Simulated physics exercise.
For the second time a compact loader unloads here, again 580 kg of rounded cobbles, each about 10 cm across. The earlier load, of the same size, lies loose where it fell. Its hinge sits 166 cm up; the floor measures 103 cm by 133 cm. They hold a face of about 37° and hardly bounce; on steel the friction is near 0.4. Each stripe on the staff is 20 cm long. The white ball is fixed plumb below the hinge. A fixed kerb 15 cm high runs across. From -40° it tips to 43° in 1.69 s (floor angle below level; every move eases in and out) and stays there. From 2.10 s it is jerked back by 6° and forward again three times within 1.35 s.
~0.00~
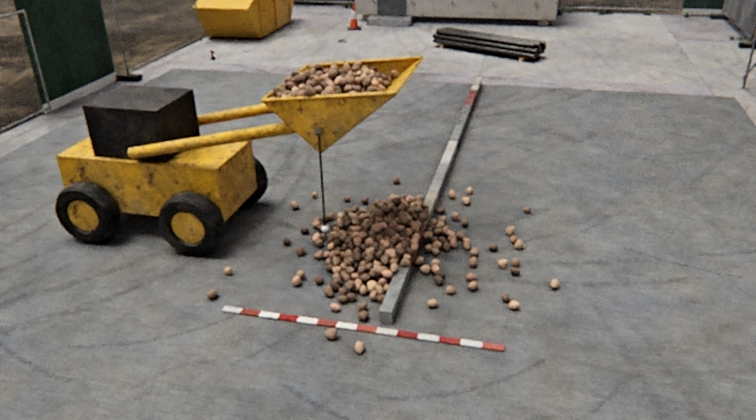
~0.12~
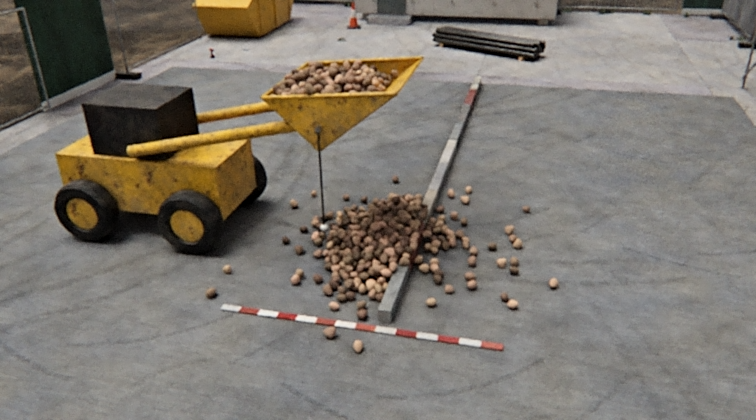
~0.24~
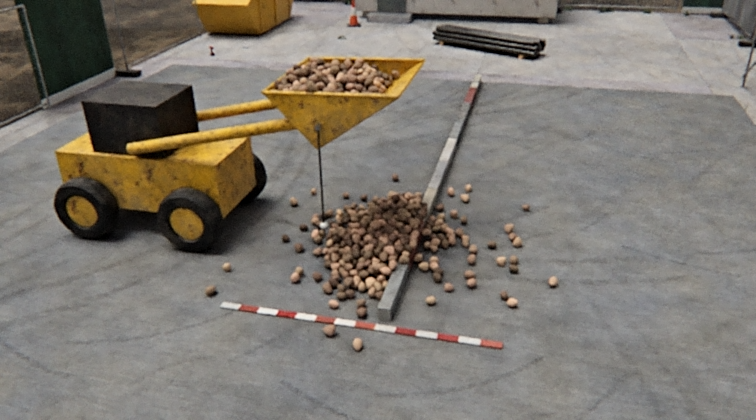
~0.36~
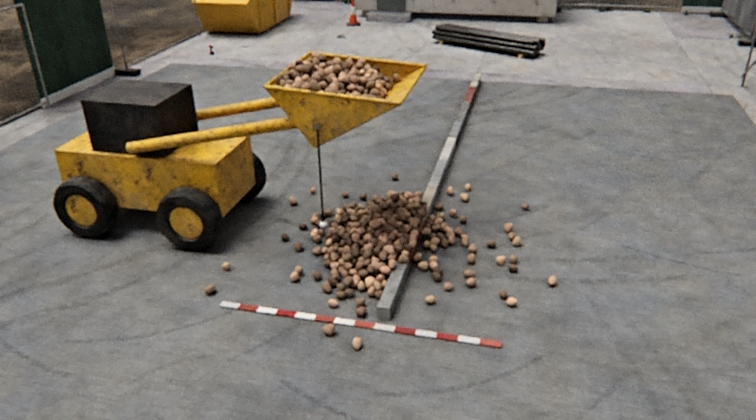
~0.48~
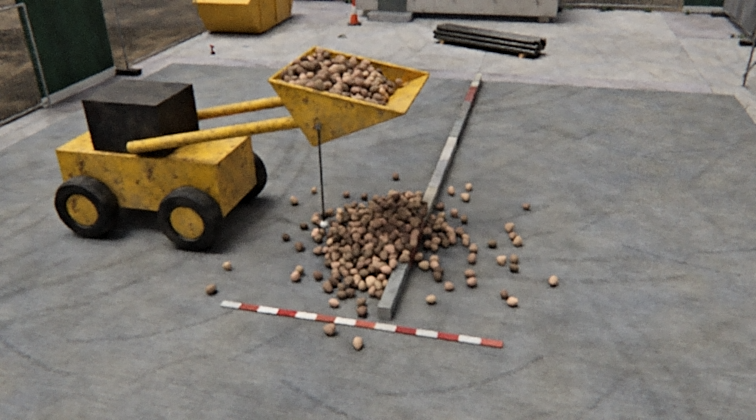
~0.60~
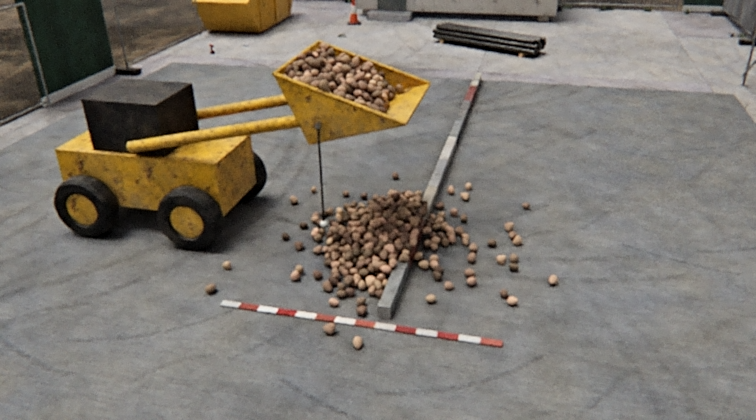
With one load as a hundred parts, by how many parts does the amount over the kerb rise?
Close to 93 parts in a hundred.
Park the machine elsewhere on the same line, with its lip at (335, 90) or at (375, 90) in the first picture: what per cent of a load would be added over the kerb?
First some 20, then 70 per cent.
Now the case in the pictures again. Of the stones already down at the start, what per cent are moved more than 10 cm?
Roughly 10 per cent of them.
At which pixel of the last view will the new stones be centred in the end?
Around (458, 240).
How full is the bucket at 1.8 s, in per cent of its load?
About 25 per cent.
After 1.3 s the floor is at 30°; in per cent of one load, 97 in the bucket, 91 on this side of the kerb, 11 over the kerb; the foremost stones are at (519, 258).
After 1.8 s the floor is at 43°; in per cent of one load, 27 in the bucket, 119 on this side of the kerb, 54 over the kerb; the foremost stones are at (519, 258).
After 3.9 s the floor is at 43°; in per cent of one load, 0 in the bucket, 95 on this side of the kerb, 104 over the kerb; the foremost stones are at (581, 230).
After 6.7 s the floor is at 43°; in per cent of one load, 0 in the bucket, 95 on this side of the kerb, 104 over the kerb; the foremost stones are at (581, 230). Net gain over the kerb, 93.
